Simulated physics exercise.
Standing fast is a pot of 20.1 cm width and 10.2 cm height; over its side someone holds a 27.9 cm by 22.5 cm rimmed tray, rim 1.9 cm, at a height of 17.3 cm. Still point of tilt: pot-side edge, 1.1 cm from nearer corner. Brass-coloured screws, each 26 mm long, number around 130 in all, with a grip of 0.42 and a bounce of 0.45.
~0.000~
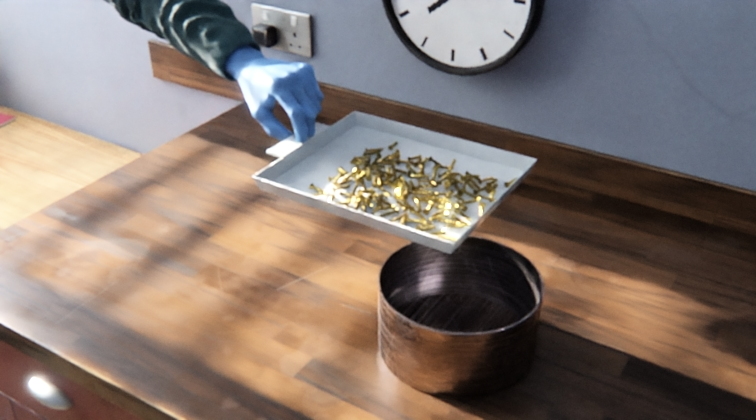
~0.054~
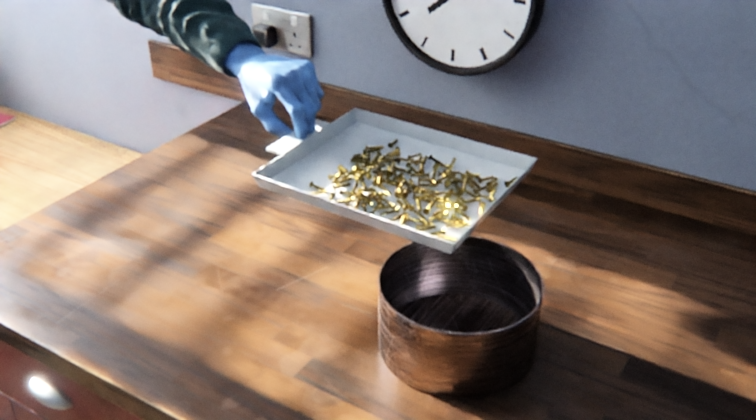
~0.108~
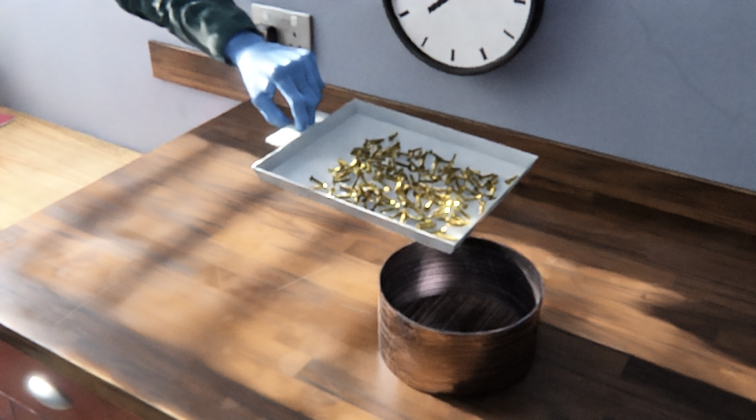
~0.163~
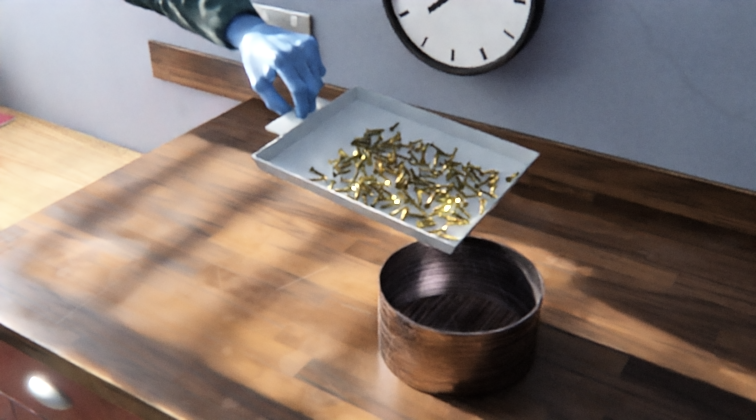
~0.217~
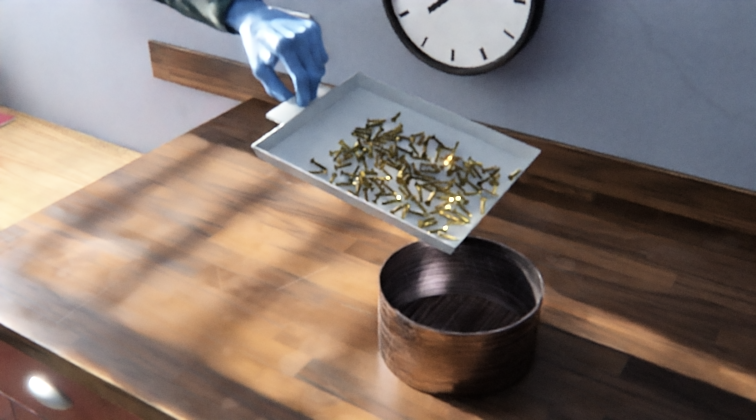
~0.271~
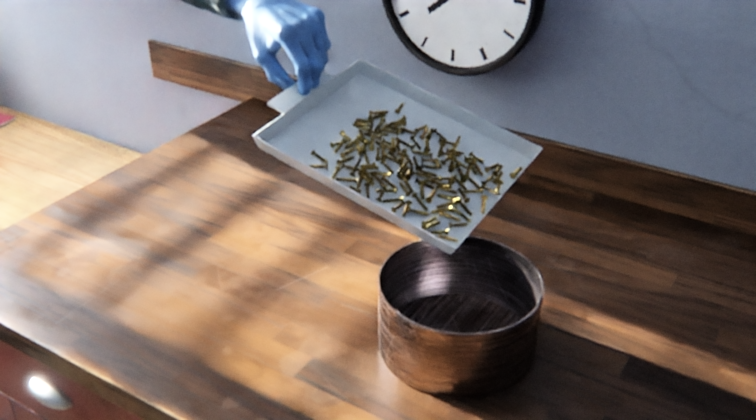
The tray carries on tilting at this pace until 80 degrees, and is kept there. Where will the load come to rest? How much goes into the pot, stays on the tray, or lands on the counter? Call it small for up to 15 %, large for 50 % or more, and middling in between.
Pot - large, tray - small, counter - small.
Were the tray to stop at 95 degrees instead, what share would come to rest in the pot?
90 %.
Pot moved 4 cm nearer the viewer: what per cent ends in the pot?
Expect something close to 90 per cent.
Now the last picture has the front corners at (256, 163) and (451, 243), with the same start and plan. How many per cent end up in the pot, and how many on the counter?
Final per cent - pot 60, counter 40.
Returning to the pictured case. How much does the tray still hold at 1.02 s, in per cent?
Value: About 90%.
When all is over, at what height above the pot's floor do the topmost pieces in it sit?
I'd put it at close to 2.5 centimetres.
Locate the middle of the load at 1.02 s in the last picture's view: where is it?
Near pixel (478, 217).
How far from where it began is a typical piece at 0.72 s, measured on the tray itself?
It has moved some 7 cm from its start.
After 0.72 s, tilt 46 degrees; the tray holds 100 %, the pot 0 %.
After 1.02 s, tilt 66 degrees; the tray holds 90 %, the pot 5 %.
After 1.42 s, tilt 80 degrees; the tray holds 15 %, the pot 65 %.
In the end, at 2.4 s, pot 95 %, tray 0 %, counter 5 %.
